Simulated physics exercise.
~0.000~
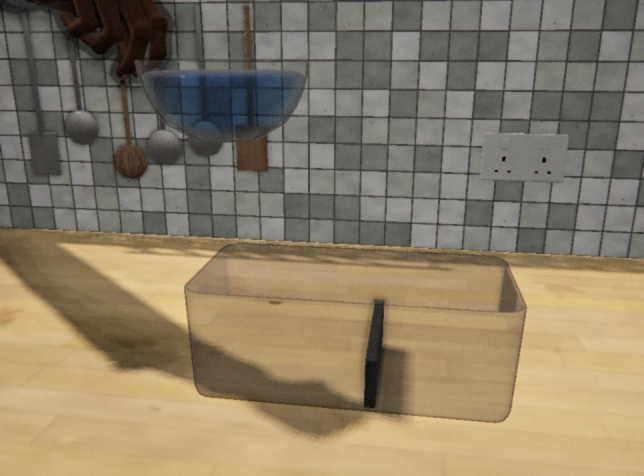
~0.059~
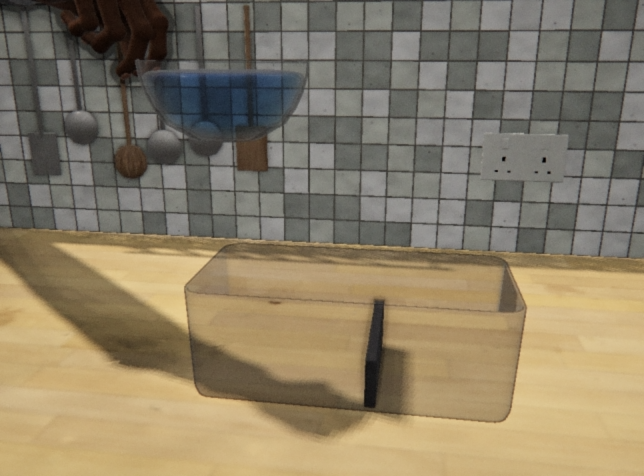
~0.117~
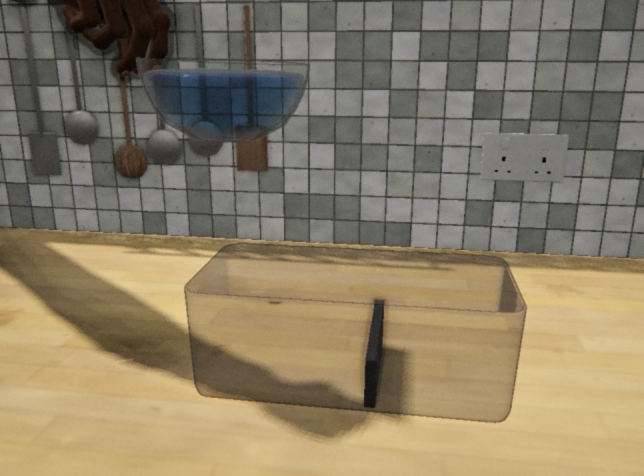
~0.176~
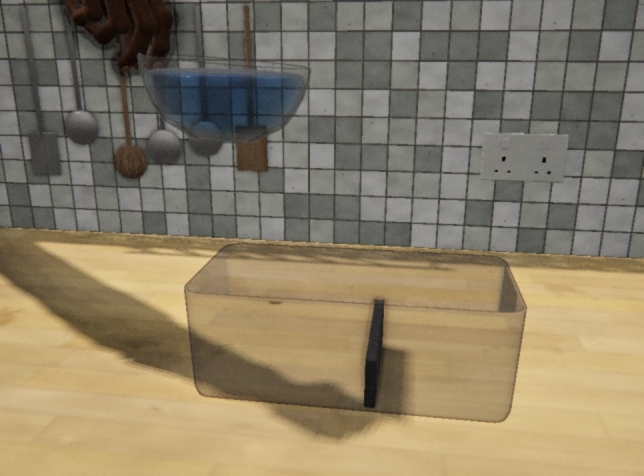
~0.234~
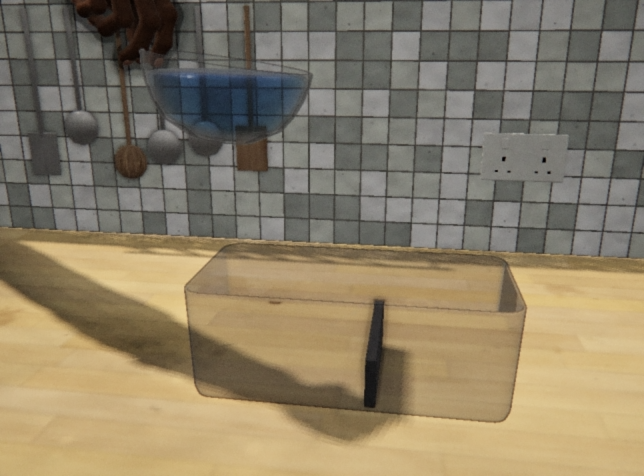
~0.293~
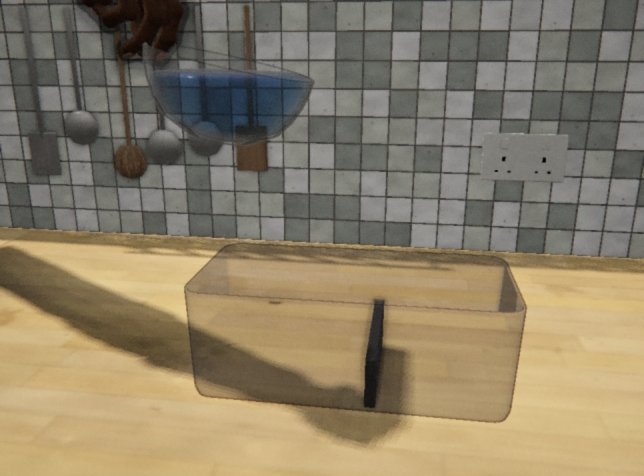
A dark brown hand gently tilting a clear bowl of blue water rightward above an empty see-through basin on a wooden worktop.
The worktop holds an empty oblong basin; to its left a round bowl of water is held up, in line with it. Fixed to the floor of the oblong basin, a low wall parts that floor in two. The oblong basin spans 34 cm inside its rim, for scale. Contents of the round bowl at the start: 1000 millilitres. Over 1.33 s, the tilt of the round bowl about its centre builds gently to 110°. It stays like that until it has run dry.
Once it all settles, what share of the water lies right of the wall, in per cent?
56 %.
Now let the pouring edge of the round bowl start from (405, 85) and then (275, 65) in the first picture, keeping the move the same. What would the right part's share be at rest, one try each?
About 85 %, then about 20 %.
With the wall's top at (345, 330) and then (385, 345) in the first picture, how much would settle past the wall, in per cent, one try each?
80 in a hundred, followed by 45 in a hundred.
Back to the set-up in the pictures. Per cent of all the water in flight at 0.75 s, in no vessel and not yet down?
Near 40 per cent at that time.
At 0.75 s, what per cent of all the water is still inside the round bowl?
Some 36 % of it is still there.
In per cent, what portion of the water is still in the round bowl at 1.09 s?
Around 1 in a hundred is still there.
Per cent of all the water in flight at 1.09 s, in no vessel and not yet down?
Some 6 per cent.
Then, 0.75 s in, the tilt is 66° and 36 per cent is still to pour, 6 is left of the wall and 18 right of it.
Then, 1.09 s in, the tilt is 102° and 1 per cent is still to pour, 38 is left of the wall and 55 right of it.
Then, 1.45 s in, the tilt is 110° and 0 per cent is still to pour, 43 is left of the wall and 56 right of it.
Then, 1.83 s in, the tilt is 110° and 0 per cent is still to pour, 43 is left of the wall and 56 right of it.
Finally, 43 per cent lies left of the wall, 56 right of it and 1 outside.
